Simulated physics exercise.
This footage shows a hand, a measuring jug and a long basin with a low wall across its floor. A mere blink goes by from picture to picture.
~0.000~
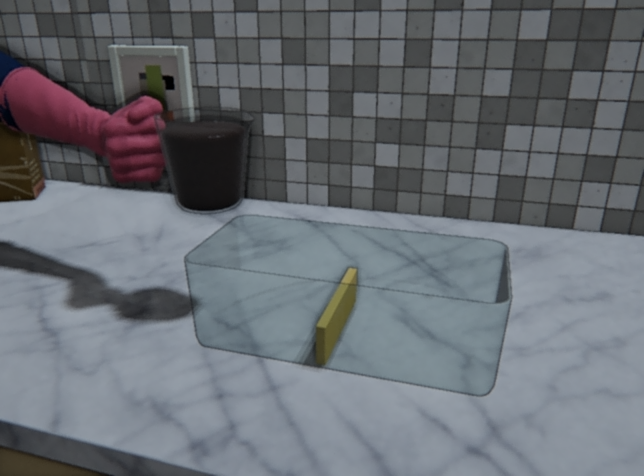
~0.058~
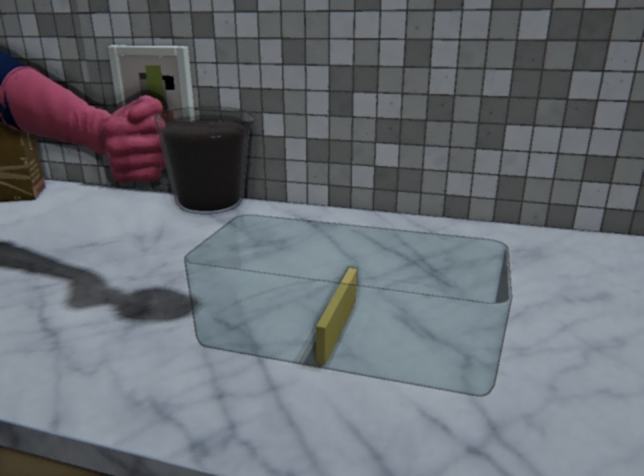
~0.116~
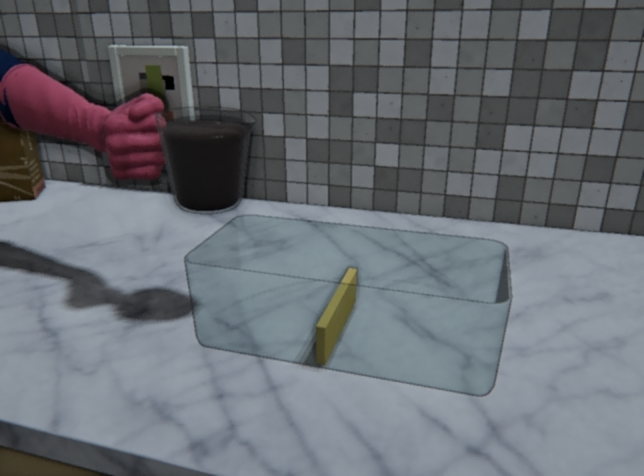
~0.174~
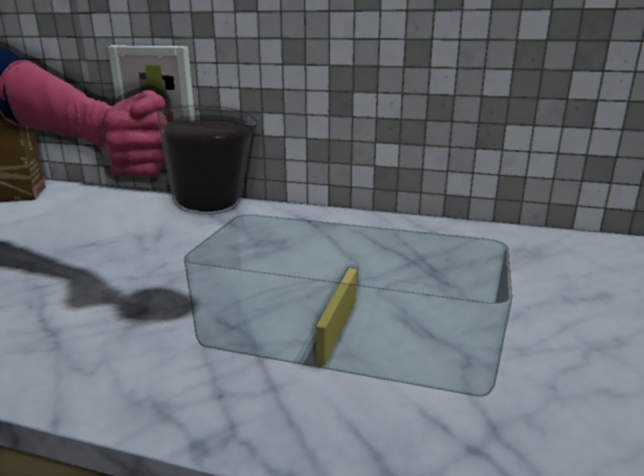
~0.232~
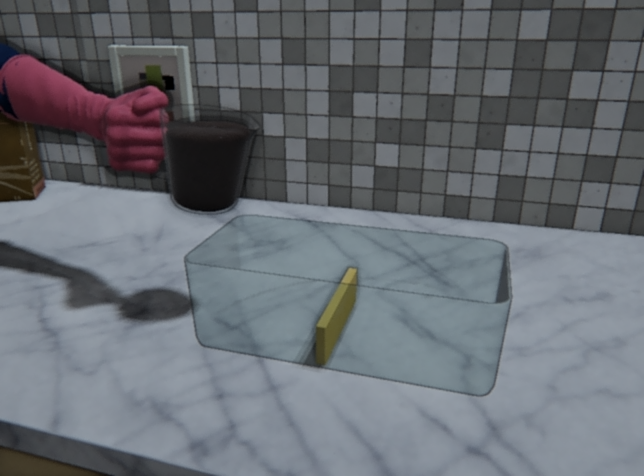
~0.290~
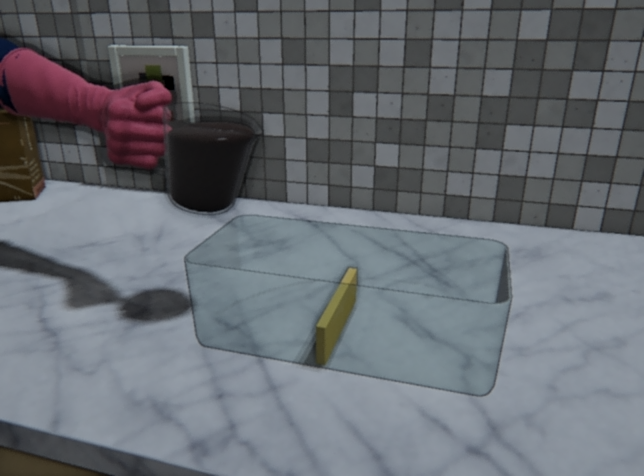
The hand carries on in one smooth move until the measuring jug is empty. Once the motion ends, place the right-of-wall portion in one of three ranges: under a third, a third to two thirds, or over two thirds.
After it calms, what's right of the wall is a small share, below one third.
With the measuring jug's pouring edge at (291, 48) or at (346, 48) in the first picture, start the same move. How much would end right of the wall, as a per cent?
90 % and 95 %.
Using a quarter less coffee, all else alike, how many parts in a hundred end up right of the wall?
Roughly 5 in a hundred.
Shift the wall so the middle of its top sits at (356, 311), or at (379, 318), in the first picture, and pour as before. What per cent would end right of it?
Near 10 % and 10 %.
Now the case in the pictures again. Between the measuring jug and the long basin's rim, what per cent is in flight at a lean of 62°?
15 per cent.
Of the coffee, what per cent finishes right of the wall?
That works out to roughly 5 percent.
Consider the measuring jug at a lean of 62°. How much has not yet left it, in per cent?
Roughly 75 percent.
A moment on, the measuring jug is tipped part way and 77 per cent is still to pour, 9 is left of the wall and 0 right of it.
Next, the measuring jug is tipped on its side and 26 per cent is still to pour, 61 is left of the wall and 0 right of it.
Then the measuring jug is tipped on its side and 2 per cent is still to pour, 92 is left of the wall and 3 right of it.
Later the measuring jug is tipped on its side and 0 per cent is still to pour, 95 is left of the wall and 3 right of it.
At rest 95 per cent lies left of the wall, 3 right of it and 2 outside.
